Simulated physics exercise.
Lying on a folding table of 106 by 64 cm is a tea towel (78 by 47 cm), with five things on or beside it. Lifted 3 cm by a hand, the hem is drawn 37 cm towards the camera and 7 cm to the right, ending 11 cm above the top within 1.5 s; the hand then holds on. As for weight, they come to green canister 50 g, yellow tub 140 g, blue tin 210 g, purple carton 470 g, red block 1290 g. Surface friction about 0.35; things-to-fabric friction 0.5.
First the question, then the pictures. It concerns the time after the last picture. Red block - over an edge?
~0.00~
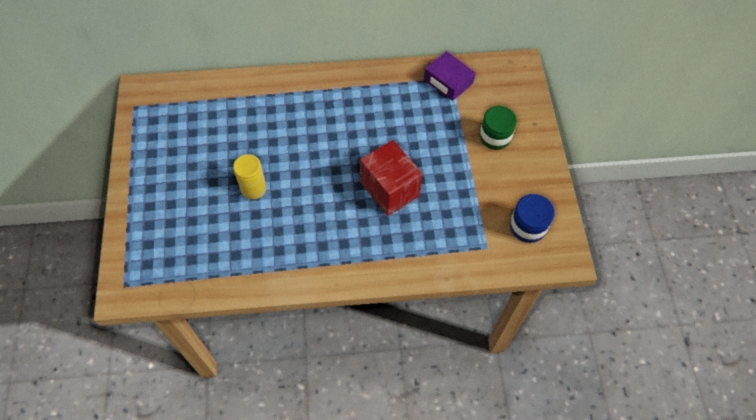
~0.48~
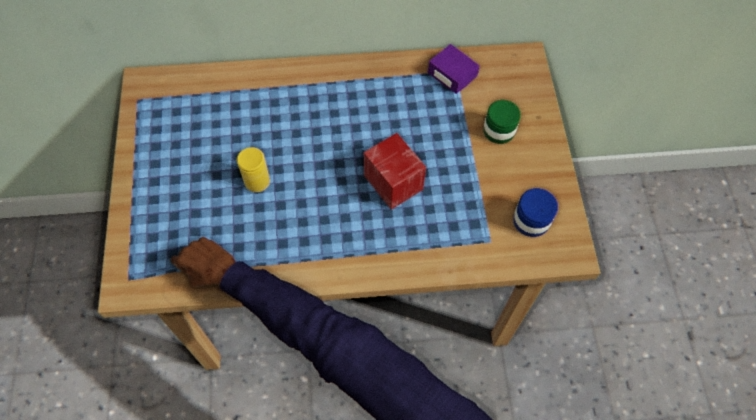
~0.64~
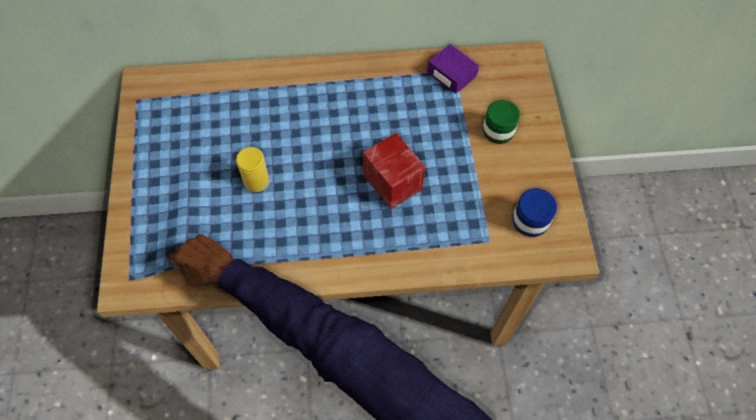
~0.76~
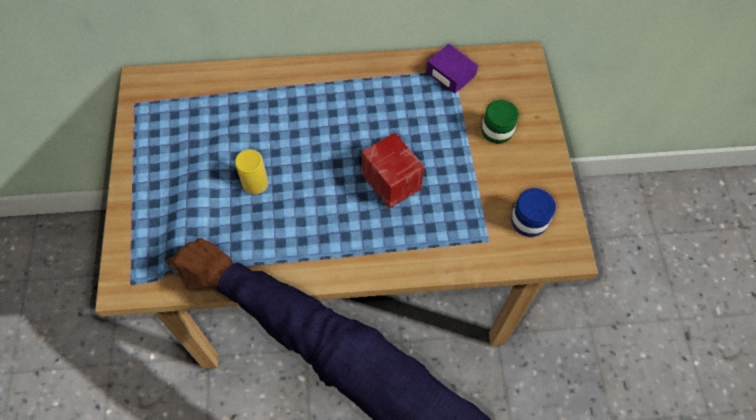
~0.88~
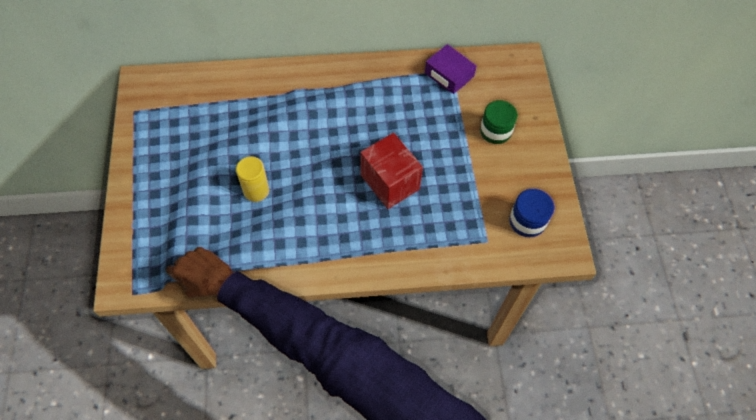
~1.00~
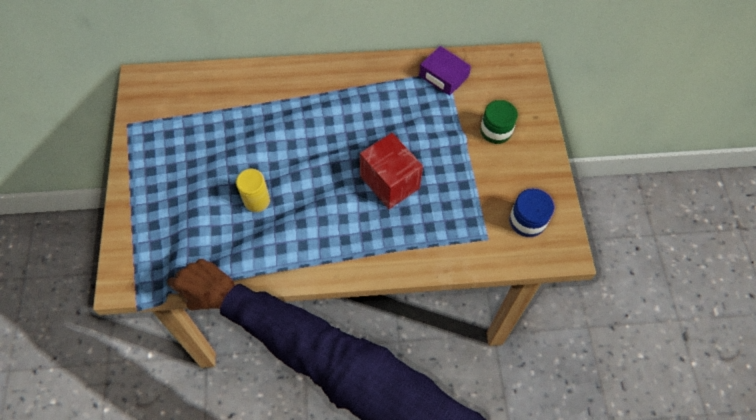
I think it's fine.
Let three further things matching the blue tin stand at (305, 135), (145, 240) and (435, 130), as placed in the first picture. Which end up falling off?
Respectively, the copies end as follows: Still in place, gone from the top, still in place.
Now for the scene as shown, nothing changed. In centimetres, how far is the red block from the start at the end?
Net shift, approx.: Red block = 20 cm.
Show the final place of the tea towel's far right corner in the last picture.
That corner ends up near pixel (356, 130) in the last view.
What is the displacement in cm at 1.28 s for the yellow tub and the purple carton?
The yellow tub is 15 cm out, the purple carton 8 cm.
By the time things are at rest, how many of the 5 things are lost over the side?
All told, 0.
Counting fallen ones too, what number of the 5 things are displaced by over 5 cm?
All told, 3.
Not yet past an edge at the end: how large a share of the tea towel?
Around 55 percent.
At 1.3 s, 90 % of the tea towel is still over the top; red block 4 cm off its start, yellow tub 15 cm off its start, purple carton 9 cm off its start.
At 1.6 s, 75 % of the tea towel is still over the top; red block 10 cm off its start, yellow tub 24 cm off its start, purple carton 17 cm off its start.
At 1.8 s, 65 % of the tea towel is still over the top; red block 17 cm off its start at (351, 218), yellow tub 31 cm off its start at (228, 296), purple carton 25 cm off its start at (367, 112).
At 2.1 s, 55 % of the tea towel is still over the top; red block 20 cm off its start, yellow tub 35 cm off its start, purple carton 29 cm off its start.
At 3.7 s, 55 % of the tea towel is still over the top; red block 20 cm off its start at (346, 232), yellow tub on its side, 35 cm off its start at (215, 328), purple carton 30 cm off its start at (353, 125).
